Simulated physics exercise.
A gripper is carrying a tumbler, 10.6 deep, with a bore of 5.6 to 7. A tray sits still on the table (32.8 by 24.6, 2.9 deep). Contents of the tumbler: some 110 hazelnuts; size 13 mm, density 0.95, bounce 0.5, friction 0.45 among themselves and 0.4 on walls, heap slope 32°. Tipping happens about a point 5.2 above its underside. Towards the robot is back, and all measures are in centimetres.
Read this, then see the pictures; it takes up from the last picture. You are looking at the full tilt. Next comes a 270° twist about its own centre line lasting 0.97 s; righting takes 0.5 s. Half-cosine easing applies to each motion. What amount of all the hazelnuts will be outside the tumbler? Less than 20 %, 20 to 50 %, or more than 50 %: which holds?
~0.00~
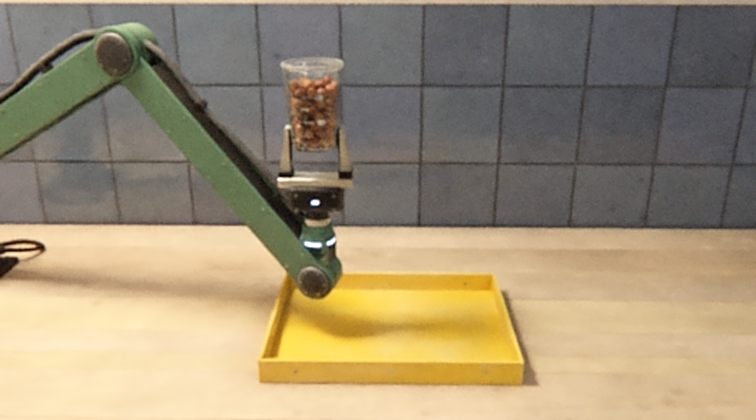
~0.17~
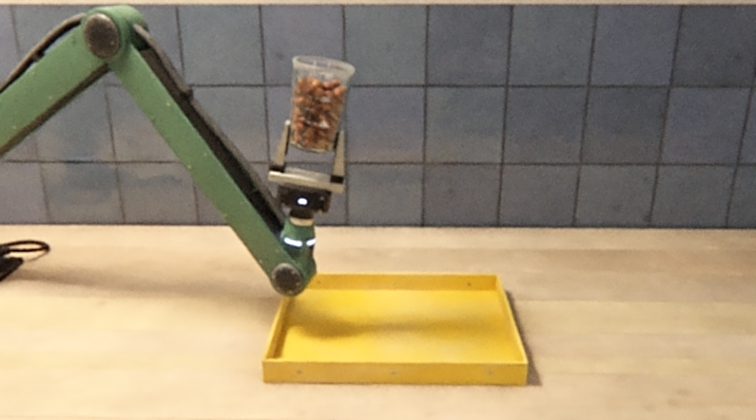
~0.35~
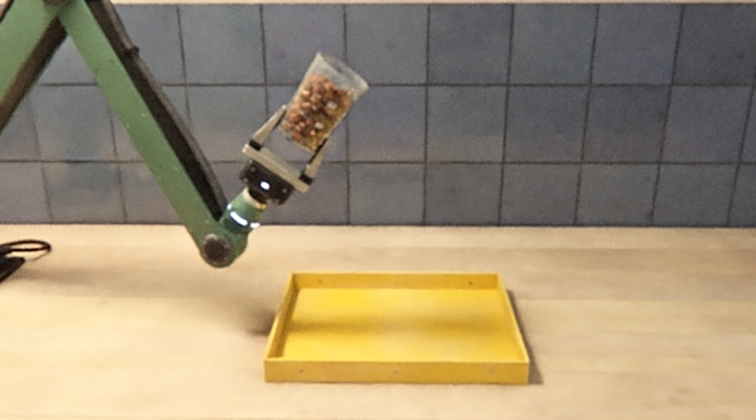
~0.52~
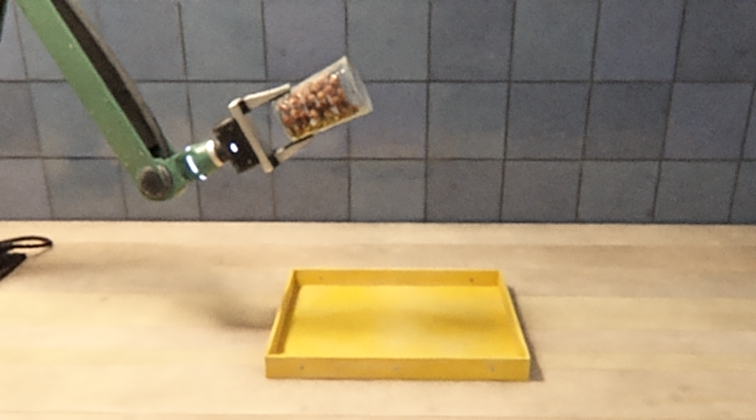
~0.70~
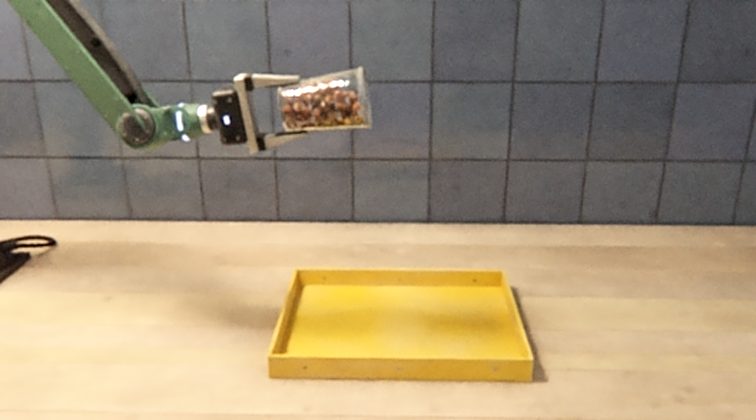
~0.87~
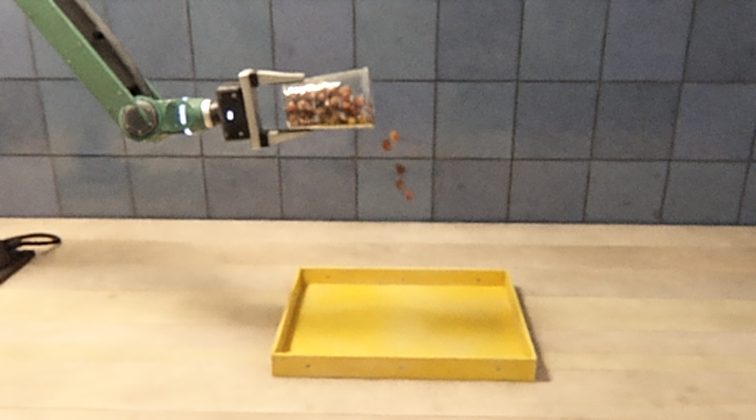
The share is 20 to 50 %.
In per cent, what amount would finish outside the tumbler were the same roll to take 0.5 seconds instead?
In that case around 25 percent.
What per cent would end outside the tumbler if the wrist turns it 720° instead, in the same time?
Then about 40 percent.
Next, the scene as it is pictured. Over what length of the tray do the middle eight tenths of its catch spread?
About 24 cm.
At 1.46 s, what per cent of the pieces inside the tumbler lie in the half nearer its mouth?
About 45 %.
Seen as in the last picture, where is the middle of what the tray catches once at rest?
Centre point: Close to (432, 315).
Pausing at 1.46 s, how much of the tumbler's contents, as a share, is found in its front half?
Front-half share of contents: Approx. 35 per cent.
After 1.46 s, tipped 84°, highest piece 35 above the table; 94 in the tumbler, 11 in the tray, 7 in flight or on a rim.
After 2.05 s, tipped 53°, highest piece 35 above the table; 74 in the tumbler, 35 in the tray, 3 in flight or on a rim.
After 2.54 s, upright, highest piece 36 above the table; 74 in the tumbler, 38 in the tray.
After 3.24 s, upright, highest piece 36 above the table; 74 in the tumbler, 38 in the tray.
In the end, 74 in the tumbler, 38 in the tray. That is 34 % outside the tumbler.
